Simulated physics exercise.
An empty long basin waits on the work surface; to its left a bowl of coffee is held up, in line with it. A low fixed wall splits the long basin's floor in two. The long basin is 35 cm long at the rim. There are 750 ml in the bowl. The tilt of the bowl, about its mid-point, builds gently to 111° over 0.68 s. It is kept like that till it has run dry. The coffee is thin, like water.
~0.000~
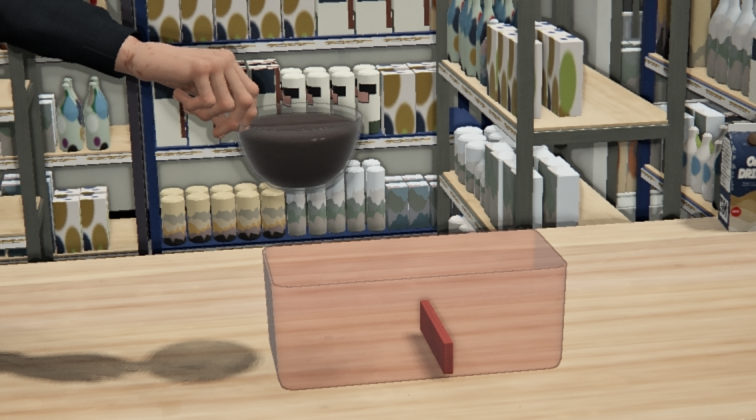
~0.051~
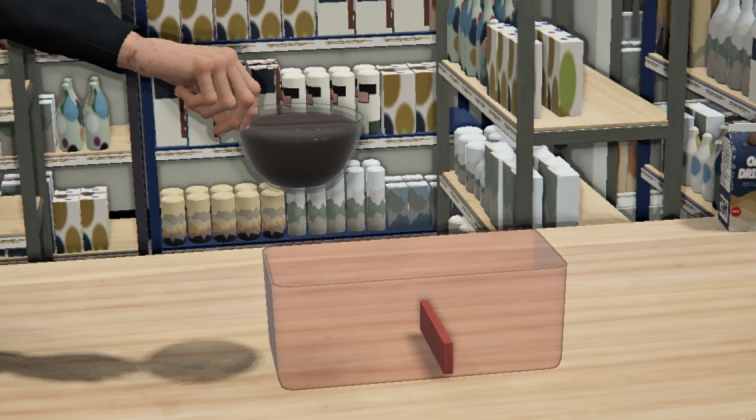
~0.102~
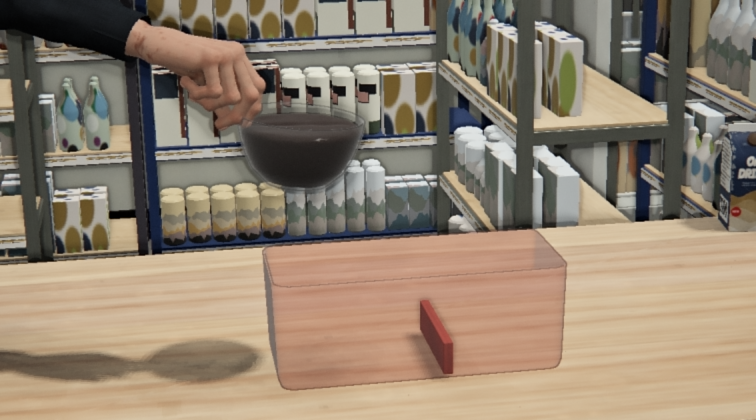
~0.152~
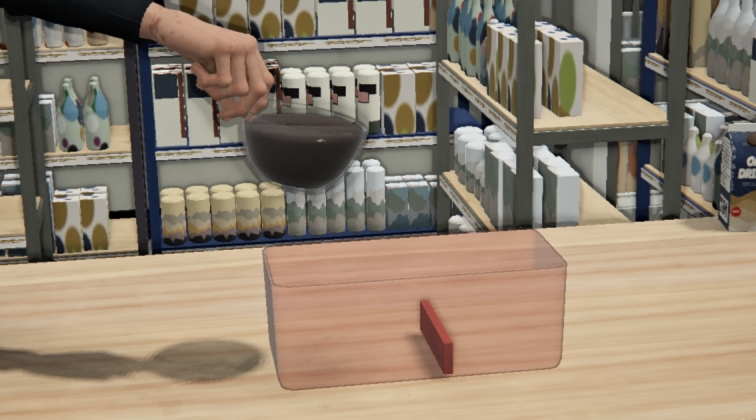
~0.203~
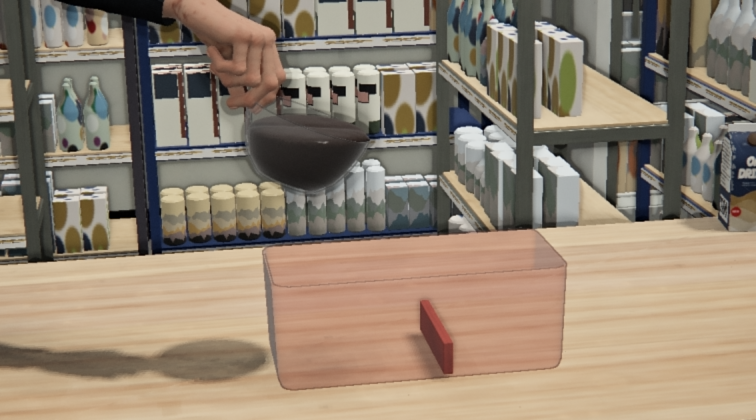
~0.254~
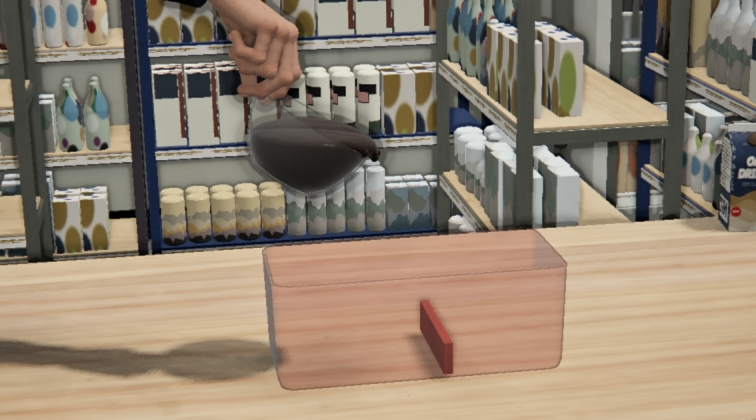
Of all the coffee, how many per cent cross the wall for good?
Roughly 24 per cent is past the wall.
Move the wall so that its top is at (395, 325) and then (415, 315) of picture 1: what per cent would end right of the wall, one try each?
First 70, then 50 per cent.
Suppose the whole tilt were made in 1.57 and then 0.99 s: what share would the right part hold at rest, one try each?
First 40, then 35 per cent.
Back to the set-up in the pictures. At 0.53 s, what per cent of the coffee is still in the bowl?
About 14 per cent.
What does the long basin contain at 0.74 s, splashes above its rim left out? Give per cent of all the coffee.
Some 98 per cent.
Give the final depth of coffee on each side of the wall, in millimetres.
Left about 18 mm, right about 8 mm.
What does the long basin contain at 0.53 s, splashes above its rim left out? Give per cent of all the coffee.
About 50 per cent.
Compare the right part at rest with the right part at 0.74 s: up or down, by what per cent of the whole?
The share moves up, by some 4 per cent.
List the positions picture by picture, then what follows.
In the first picture, it leans 0°; its right rim is at (361, 115); the coffee meets the walls at (238, 129) and (357, 122); the long basin's rim runs from (268, 268) to (551, 248); the wall's top is at (436, 322).
In the second picture, it leans 2°; its right rim is at (361, 116); the coffee meets the walls at (238, 129) and (358, 123).
In the third picture, it leans 6°; its right rim is at (364, 121); the coffee meets the walls at (240, 126) and (359, 126).
In the fourth picture, it leans 13°; its right rim is at (366, 129); the coffee meets the walls at (244, 125) and (362, 128).
In the fifth picture, it leans 23°; its right rim is at (368, 140); the coffee meets the walls at (248, 127) and (368, 133); 1 per cent is over the edge.
In the sixth picture, it leans 34°; its right rim is at (368, 153); the coffee meets the walls at (250, 131) and (362, 142); 7 per cent is over the edge.
Then, 0.53 s in, the tilt is 99° and 15 per cent is still to pour, 34 is left of the wall and 16 right of it.
Then, 0.74 s in, the tilt is 111° and 0 per cent is still to pour, 77 is left of the wall and 21 right of it.
Then, 0.95 s in, the tilt is 111° and 0 per cent is still to pour, 74 is left of the wall and 24 right of it.
Then, 1.18 s in, the tilt is 111° and 0 per cent is still to pour, 73 is left of the wall and 24 right of it.
Finally, 73 per cent lies left of the wall, 24 right of it and 2 outside.
